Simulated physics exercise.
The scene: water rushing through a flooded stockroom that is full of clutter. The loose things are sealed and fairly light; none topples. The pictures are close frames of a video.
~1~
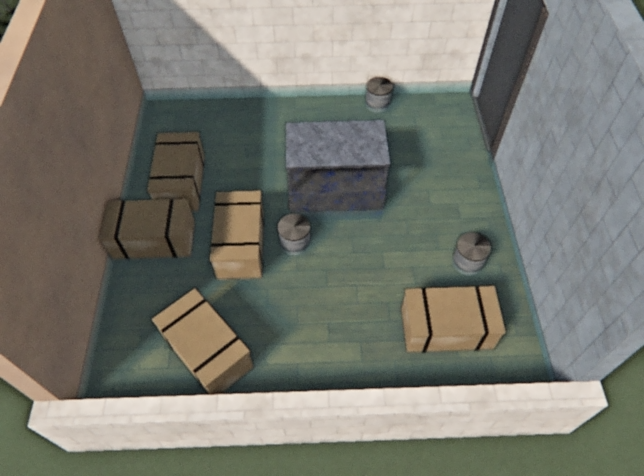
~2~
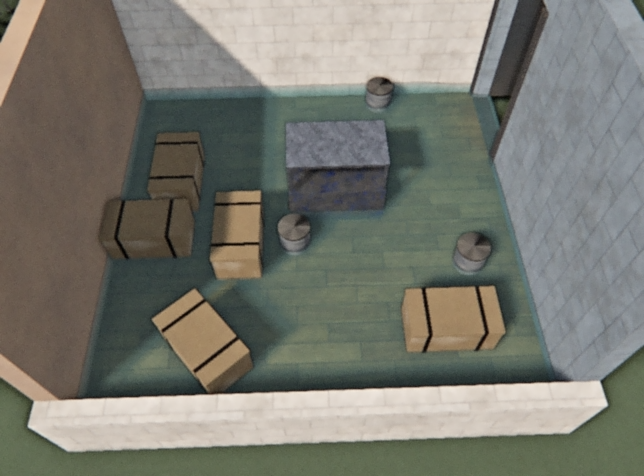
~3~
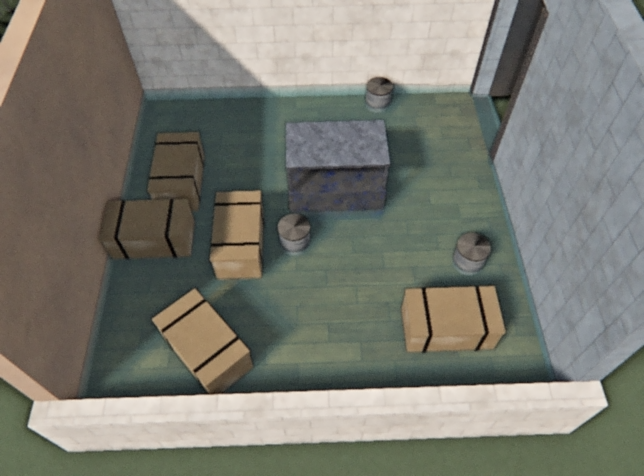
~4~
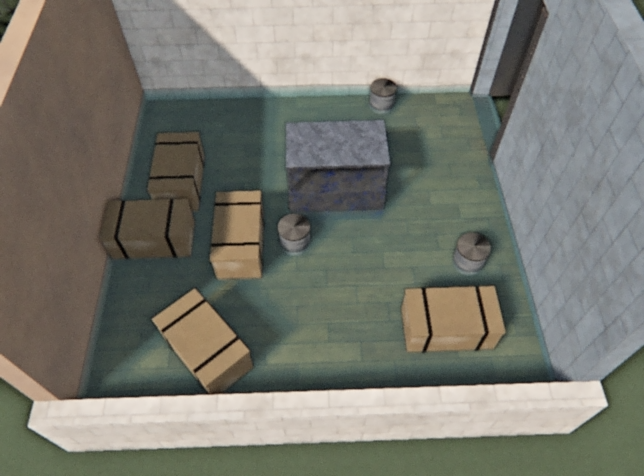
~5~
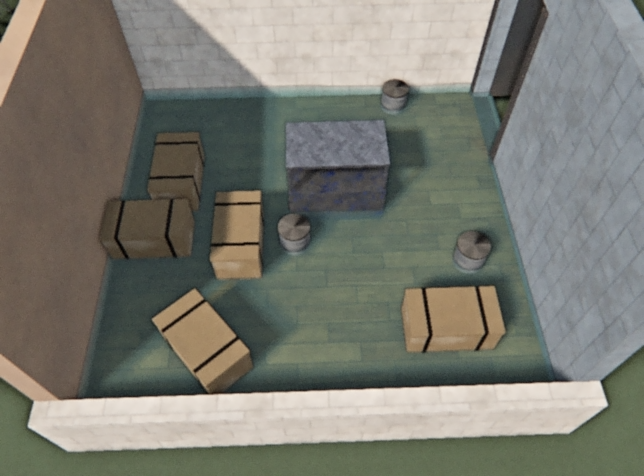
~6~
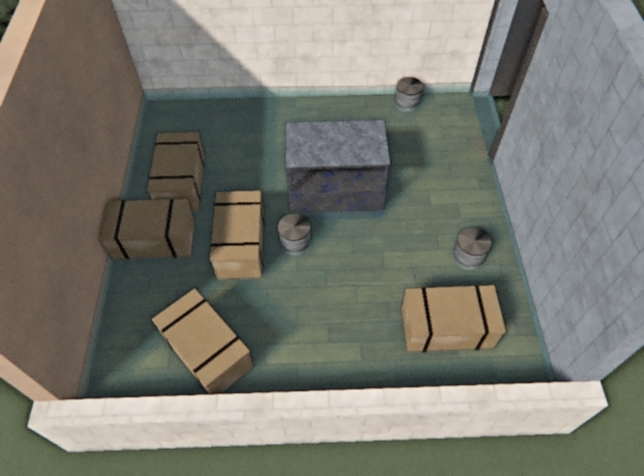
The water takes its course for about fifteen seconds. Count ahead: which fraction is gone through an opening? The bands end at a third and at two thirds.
It is under a third.
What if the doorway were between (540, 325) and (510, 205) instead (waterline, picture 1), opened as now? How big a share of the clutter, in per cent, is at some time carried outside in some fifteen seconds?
About 50 per cent.
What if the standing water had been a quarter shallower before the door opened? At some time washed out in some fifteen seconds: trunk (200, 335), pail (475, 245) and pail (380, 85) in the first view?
In turn: Still in, through, through.
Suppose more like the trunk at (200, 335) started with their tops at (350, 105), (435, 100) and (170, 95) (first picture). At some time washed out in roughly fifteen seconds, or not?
As listed: Washed out, gone, no.
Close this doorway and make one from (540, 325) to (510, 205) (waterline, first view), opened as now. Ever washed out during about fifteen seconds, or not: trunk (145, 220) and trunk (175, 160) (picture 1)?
As listed: Inside, left behind.
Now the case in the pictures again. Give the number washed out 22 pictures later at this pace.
I count 2.
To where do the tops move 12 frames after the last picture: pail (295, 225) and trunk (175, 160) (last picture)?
Close to (340, 217) and (202, 139).
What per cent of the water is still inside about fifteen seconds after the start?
Some 58 per cent.
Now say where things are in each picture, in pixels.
The first picture shows a pail at (380, 85) floats; a pail at (474, 246) floats; 0 of 8 have shifted.
The second picture shows a pail at (380, 85) floats; a pail at (474, 246), afloat; 0 of 8 have shifted.
The third picture shows a pail at (380, 85), afloat; a pail at (474, 246) floats; 0 of 8 have shifted.
The fourth picture shows a pail at (384, 87), afloat, close to its start; a pail at (474, 246), afloat; 0 of 8 have shifted.
The fifth picture shows a pail at (396, 88) floats, close to its start; a pail at (474, 245) floats; 1 of 8 have shifted.
The sixth picture shows a pail at (410, 85), afloat, a stride from its start; a pail at (475, 241) floats, close to its start; 2 of 8 have shifted.
A moment on, 0 of 8 are out; 8 afloat.
Next, 1 of 8 are out; 7 afloat.
Later, 2 of 8 are out; 6 afloat.
In the end, 2 of 8 are out; 6 afloat.
